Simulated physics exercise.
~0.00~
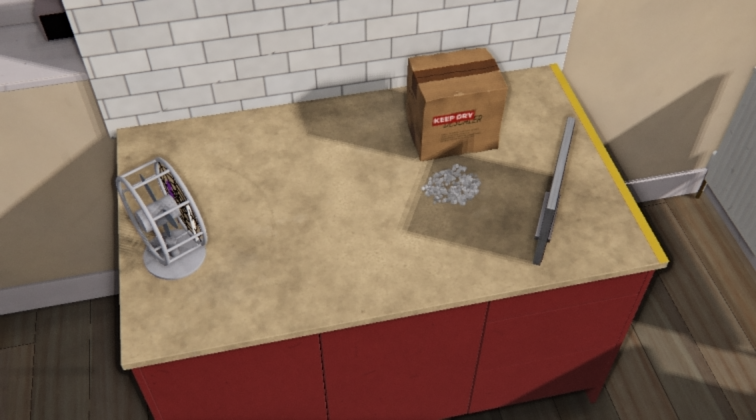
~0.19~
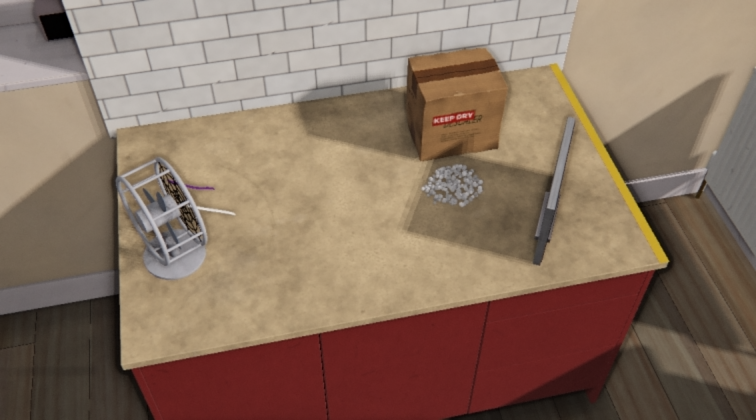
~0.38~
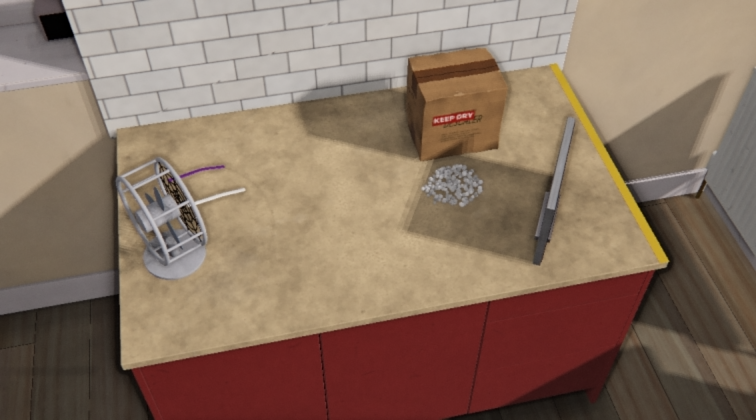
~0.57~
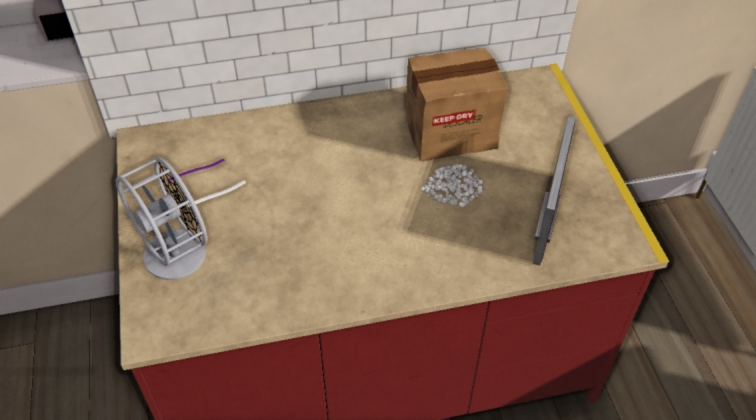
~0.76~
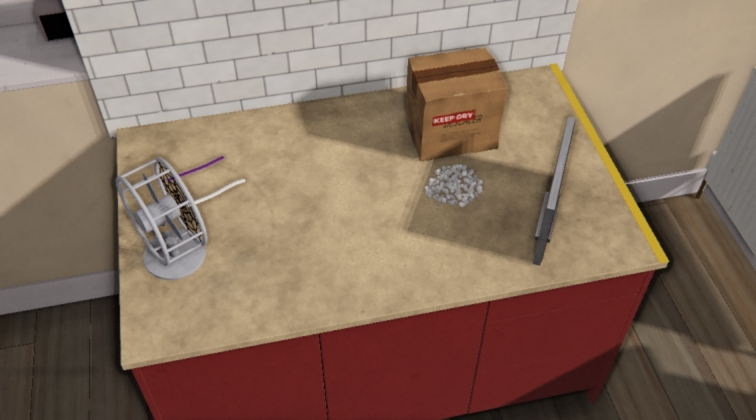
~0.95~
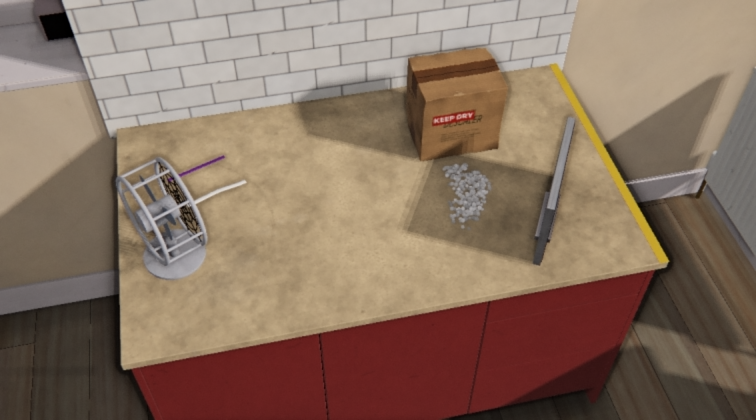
On a tan table top with a cardboard box and an open laptop to the right, two ribbons, purple and white, lift from a fan at left and stream rightward. The pale foam beads beside the box stay bunched at first, then many shift right and toward the viewer into a looser patch.
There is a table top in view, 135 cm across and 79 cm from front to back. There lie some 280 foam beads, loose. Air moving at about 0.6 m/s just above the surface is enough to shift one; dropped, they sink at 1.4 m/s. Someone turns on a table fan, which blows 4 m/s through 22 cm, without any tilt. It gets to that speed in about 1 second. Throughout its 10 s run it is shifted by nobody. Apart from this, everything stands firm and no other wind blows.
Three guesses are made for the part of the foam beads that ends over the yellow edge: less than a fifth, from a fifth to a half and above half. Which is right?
Most likely one fifth to half of them finish over that edge.
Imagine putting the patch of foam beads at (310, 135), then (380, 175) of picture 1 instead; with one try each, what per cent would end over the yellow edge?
Roughly 0 %, then 0 %.
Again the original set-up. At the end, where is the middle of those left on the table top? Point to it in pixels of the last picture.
Look somewhere near (534, 234).
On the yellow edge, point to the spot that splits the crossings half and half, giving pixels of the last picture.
Median crossing, approx. (603, 145).
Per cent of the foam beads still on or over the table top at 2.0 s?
Some 40 percent are still there.
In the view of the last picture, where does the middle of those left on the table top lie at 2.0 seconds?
Their middle sits roughly at (533, 215) in the last view.
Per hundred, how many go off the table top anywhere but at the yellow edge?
My best guess is roughly 50 %.
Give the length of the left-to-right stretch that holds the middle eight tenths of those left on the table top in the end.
Around 10 centimetres from left to right.
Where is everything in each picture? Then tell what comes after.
The middle of the foam beads is near (453, 189), none has stirred yet and the mouth of the table fan is at (162, 212), in the first picture.
The middle of the foam beads is near (455, 186), none has stirred yet and the yellow edge is centred on (607, 152), in the second picture.
The middle of the foam beads is near (455, 186), none has stirred yet, the top of a box is at (457, 72) and the top of a laptop is at (562, 161), in the third picture.
The middle of the foam beads is near (455, 186) and none has stirred yet, in the fourth picture.
The middle of the foam beads is near (455, 186) and none has stirred yet, in the fifth picture.
The middle of the foam beads is near (467, 194), the farthest in sight from the table fan is at (489, 184) and about 70 % have left their places, in the sixth picture.
After 2.0 s, 17 % are over the yellow edge; the middle of those still in play is near (536, 213); 49 % have settled or left.
After 3.2 s, 26 % are over the yellow edge; the middle of those still in play is near (537, 221); 74 % have settled or left.
After 5.5 s, 29 % are over the yellow edge; the middle of those still in play is near (533, 233); 80 % have settled or left.
After 10.0 s, at the end, 31 % are over the yellow edge; the middle of those still in play is near (534, 234).
